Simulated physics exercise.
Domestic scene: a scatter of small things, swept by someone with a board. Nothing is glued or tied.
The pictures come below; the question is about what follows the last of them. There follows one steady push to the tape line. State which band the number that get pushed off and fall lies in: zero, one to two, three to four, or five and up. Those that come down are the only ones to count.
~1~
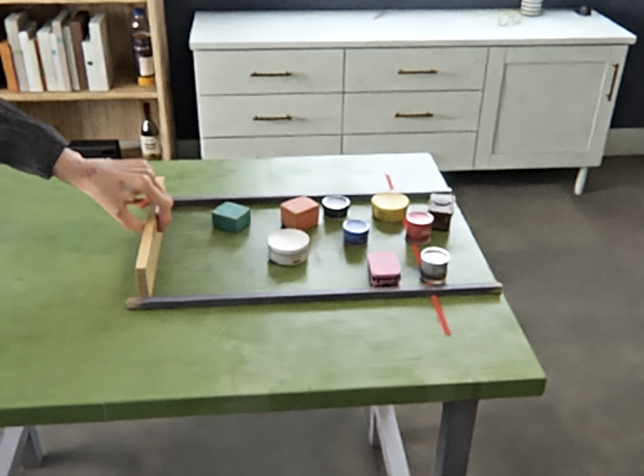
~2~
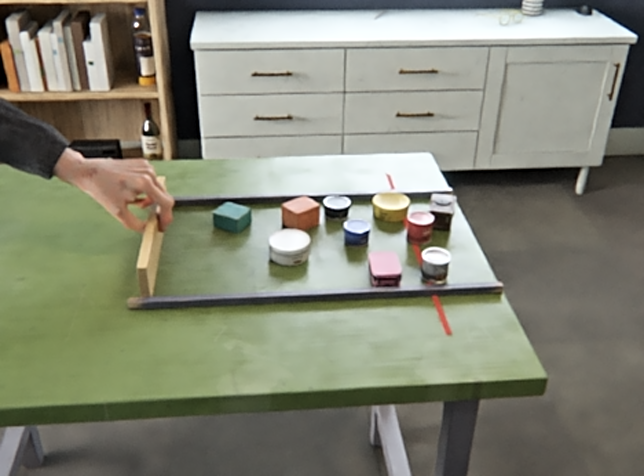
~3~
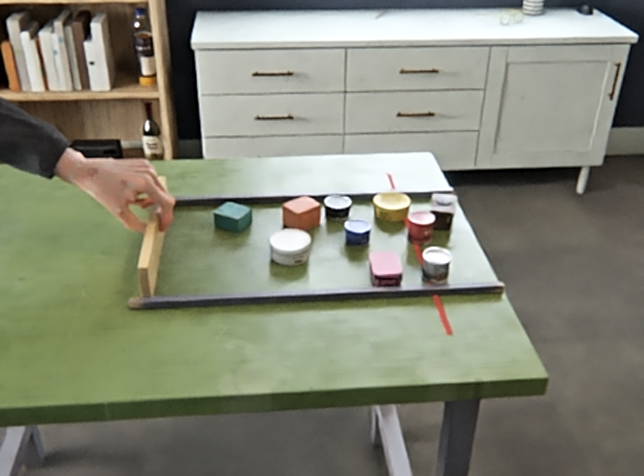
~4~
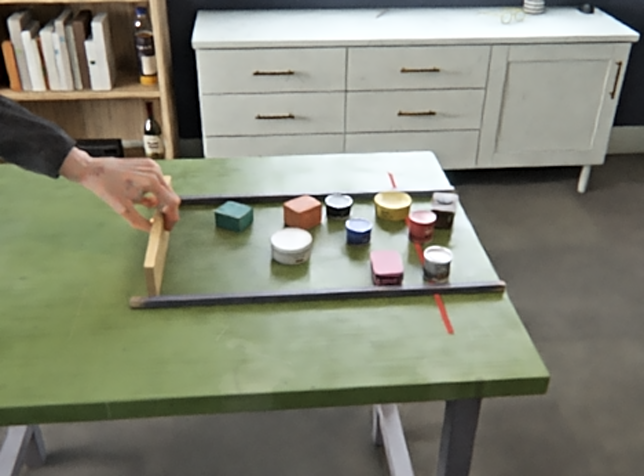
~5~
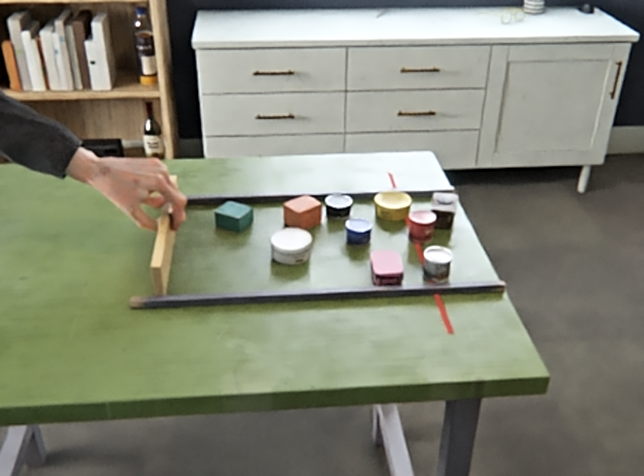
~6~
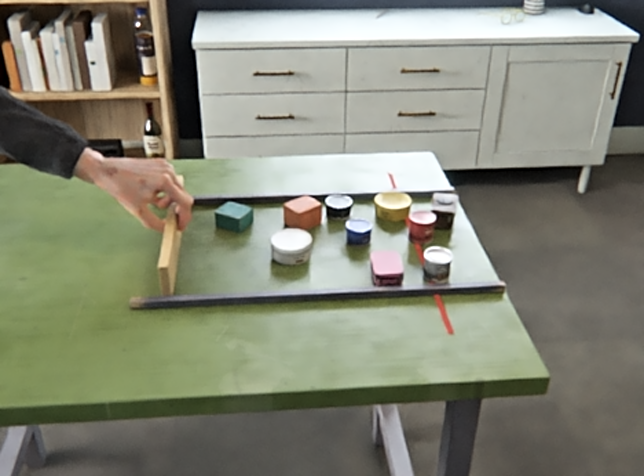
I expect one or two pieces to come off the table.
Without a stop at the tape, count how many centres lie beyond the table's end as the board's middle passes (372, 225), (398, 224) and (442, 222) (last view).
Place by place: 0, 0 and 5.
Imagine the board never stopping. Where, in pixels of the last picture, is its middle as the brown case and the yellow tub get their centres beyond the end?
About (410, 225), and about (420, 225) for the other.
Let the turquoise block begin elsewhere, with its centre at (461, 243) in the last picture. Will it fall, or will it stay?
From that start, the object then is safe.
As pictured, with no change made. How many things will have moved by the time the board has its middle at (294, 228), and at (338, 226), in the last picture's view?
That gives 4 for the first and 6 for the second.
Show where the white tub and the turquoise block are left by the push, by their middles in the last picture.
The white tub comes to rest close to (440, 244), while the turquoise block rests close to (420, 204).
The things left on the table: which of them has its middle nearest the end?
The yellow tub.
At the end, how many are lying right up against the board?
4 in contact.
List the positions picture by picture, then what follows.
Brown case (441, 212); grey tin (434, 266); red tin (419, 228); board (153, 234); tape (412, 241), in the first picture.
Grey tin (435, 266); pink case (385, 270), in the second picture.
Red tin (420, 228); turquoise block (233, 217), in the third picture.
Brown case (443, 211); blue tin (359, 232), in the fourth picture.
Grey tin (437, 265); white tub (291, 246), in the fifth picture.
Brown case (443, 212); grey tin (437, 266); red tin (421, 227); board (173, 233); tape (415, 239), in the sixth picture.
Soon after, none off yet; brown case at rest near (443, 212); grey tin at rest near (437, 266); red tin at rest near (421, 227).
After that, none off yet; brown case displaced a little near (461, 215); grey tin at rest near (437, 266); red tin at rest near (424, 228).
In the end, the number that fall off is one or two; gone, brown case.
